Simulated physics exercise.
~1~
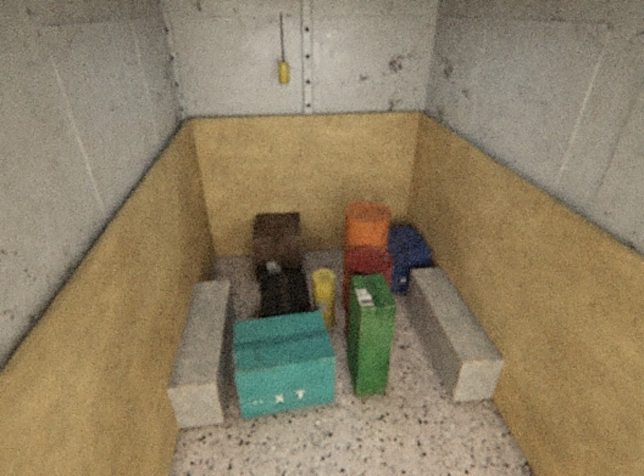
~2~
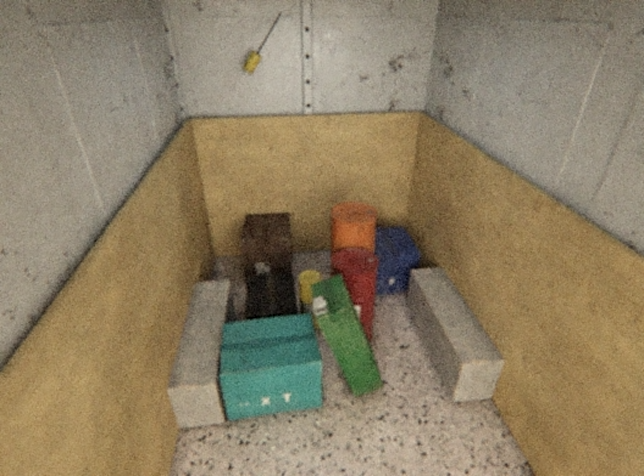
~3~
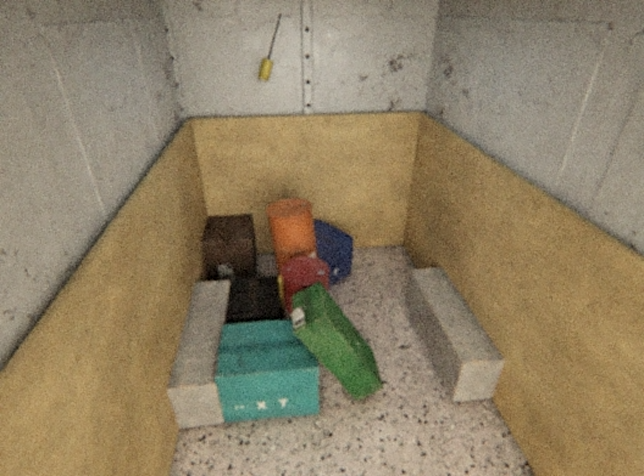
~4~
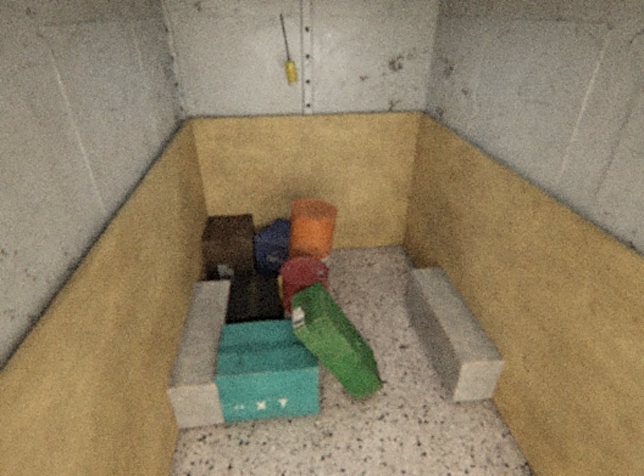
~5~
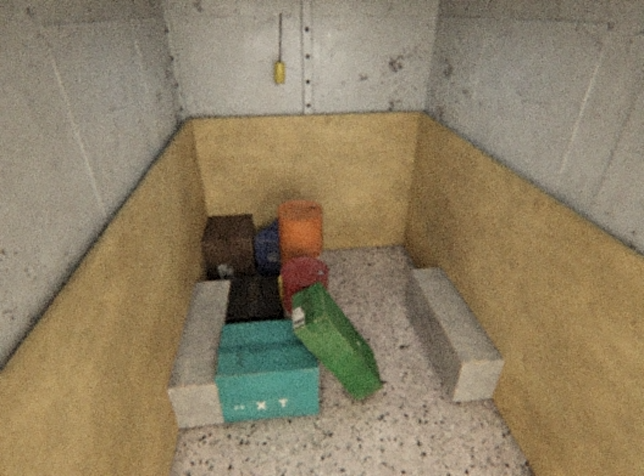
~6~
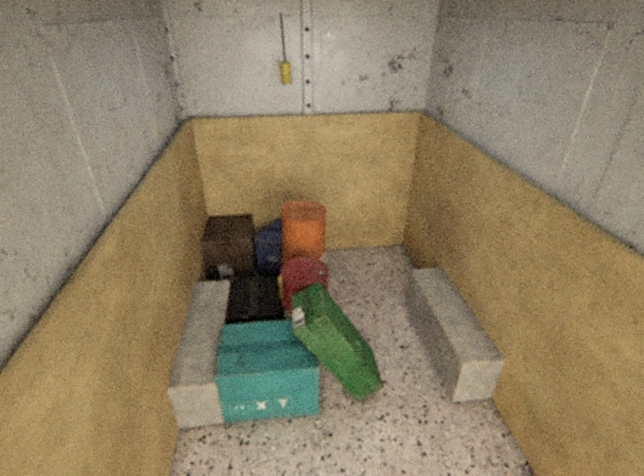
In this clip, boxes and drums in a van's load bay slide left as a hanging lamp swings, the green box tilting against its neighbours; the blue box moves behind the orange drum, and the load settles bunched at left with the green box still leaning.
